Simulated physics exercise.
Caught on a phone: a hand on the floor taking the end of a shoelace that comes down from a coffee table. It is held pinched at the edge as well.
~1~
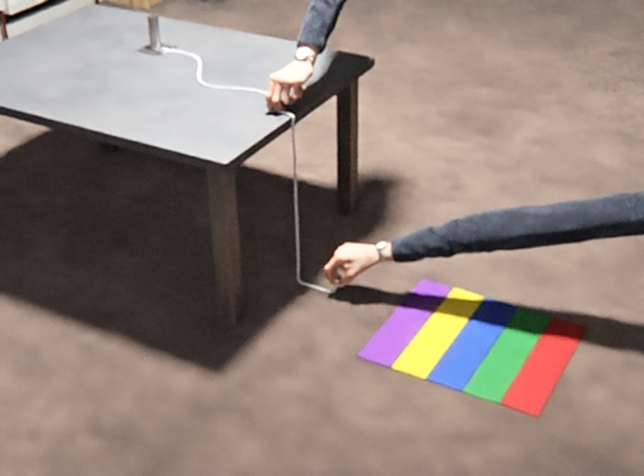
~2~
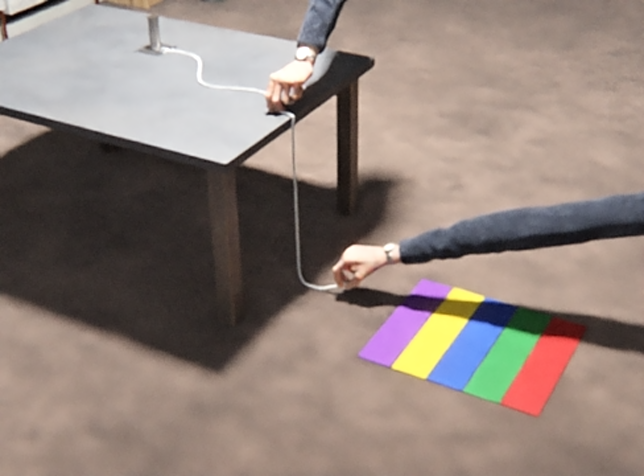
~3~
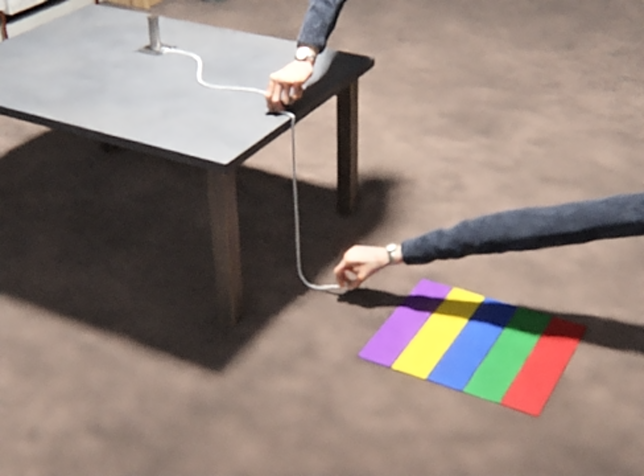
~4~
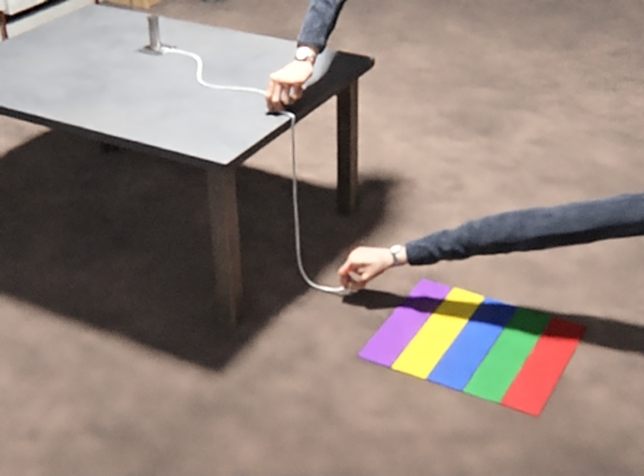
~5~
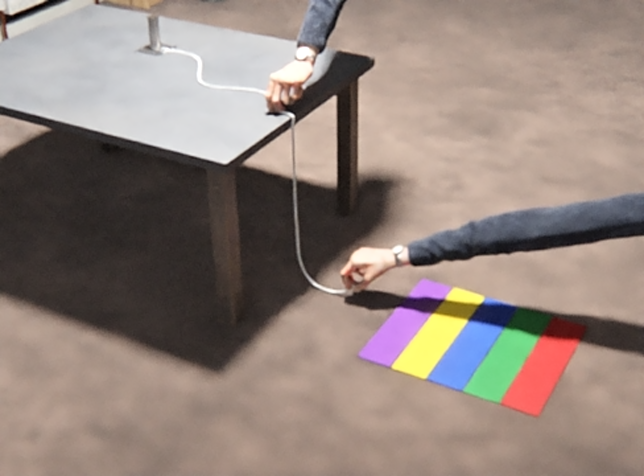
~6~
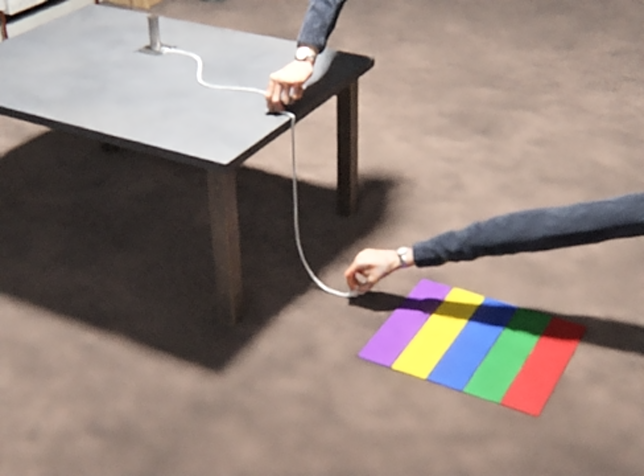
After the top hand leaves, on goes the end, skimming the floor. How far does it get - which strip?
Blue.
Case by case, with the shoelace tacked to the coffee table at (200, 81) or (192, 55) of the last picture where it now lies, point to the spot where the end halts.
Try by try: (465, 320), (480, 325).
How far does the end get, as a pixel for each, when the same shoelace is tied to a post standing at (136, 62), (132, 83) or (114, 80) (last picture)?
Around (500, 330), then (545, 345), then (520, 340).
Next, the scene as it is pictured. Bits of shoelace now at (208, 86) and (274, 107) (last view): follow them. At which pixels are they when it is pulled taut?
The first moves to (235, 83), the second to (301, 117).
Soon after, end near (418, 307); over purple.
Then, end near (460, 320); over yellow.
At full stretch, end near (485, 327); over blue. Over blue.
